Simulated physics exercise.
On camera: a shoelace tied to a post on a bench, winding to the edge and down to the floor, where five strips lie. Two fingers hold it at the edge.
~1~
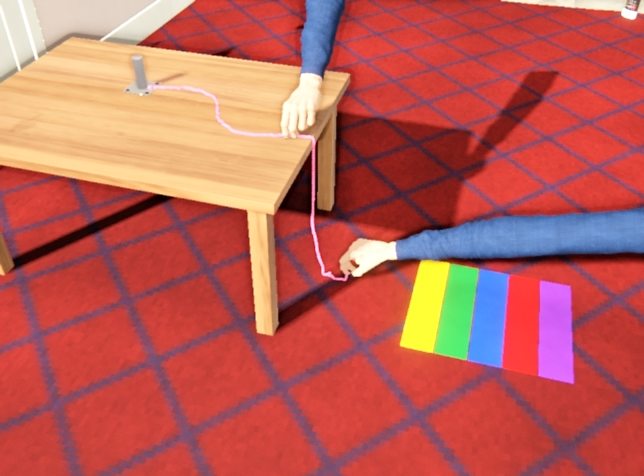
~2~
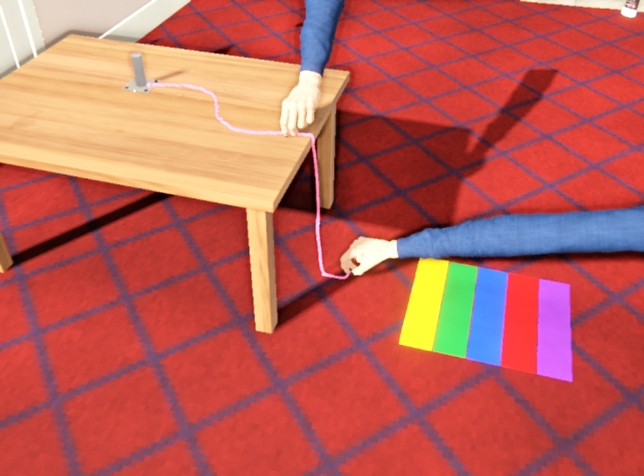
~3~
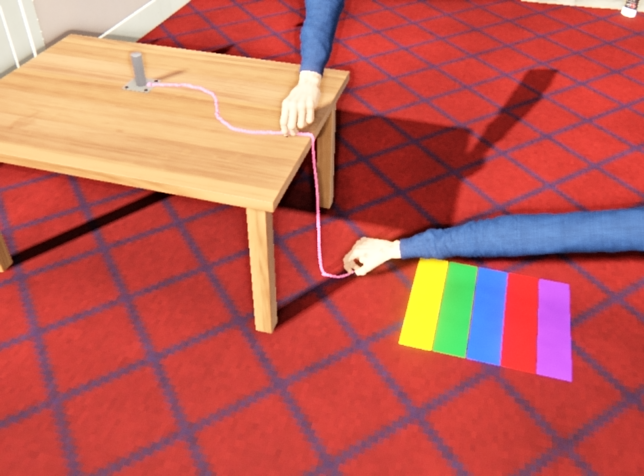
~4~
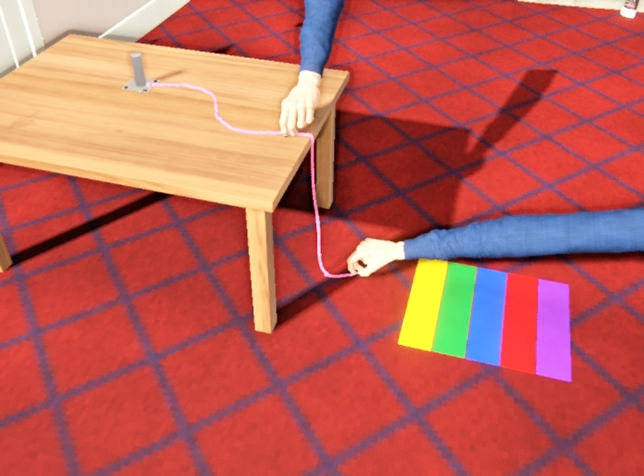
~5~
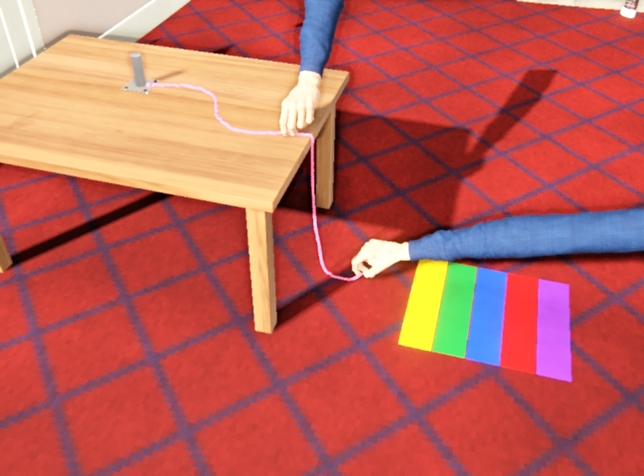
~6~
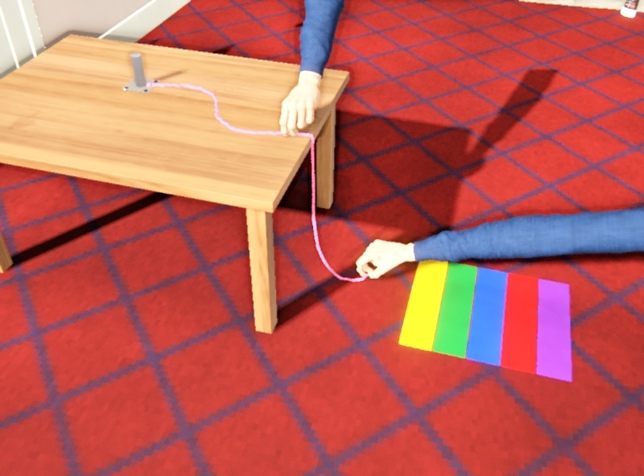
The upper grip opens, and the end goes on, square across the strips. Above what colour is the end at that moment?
The end stops over the blue strip.
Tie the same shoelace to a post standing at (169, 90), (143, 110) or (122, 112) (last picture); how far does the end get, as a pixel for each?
In that order: (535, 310), (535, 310) and (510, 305).
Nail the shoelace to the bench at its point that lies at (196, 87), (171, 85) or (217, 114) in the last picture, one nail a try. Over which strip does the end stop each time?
Taking them in turn: Blue; blue; green.
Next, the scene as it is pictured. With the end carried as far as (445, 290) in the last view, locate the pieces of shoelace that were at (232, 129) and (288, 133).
At (275, 122), then (315, 148).
Early on, end near (445, 290); over green.
Midway, end near (474, 296); over green.
At the end of the slack, end near (493, 300); over blue. It gets as far as the blue strip.
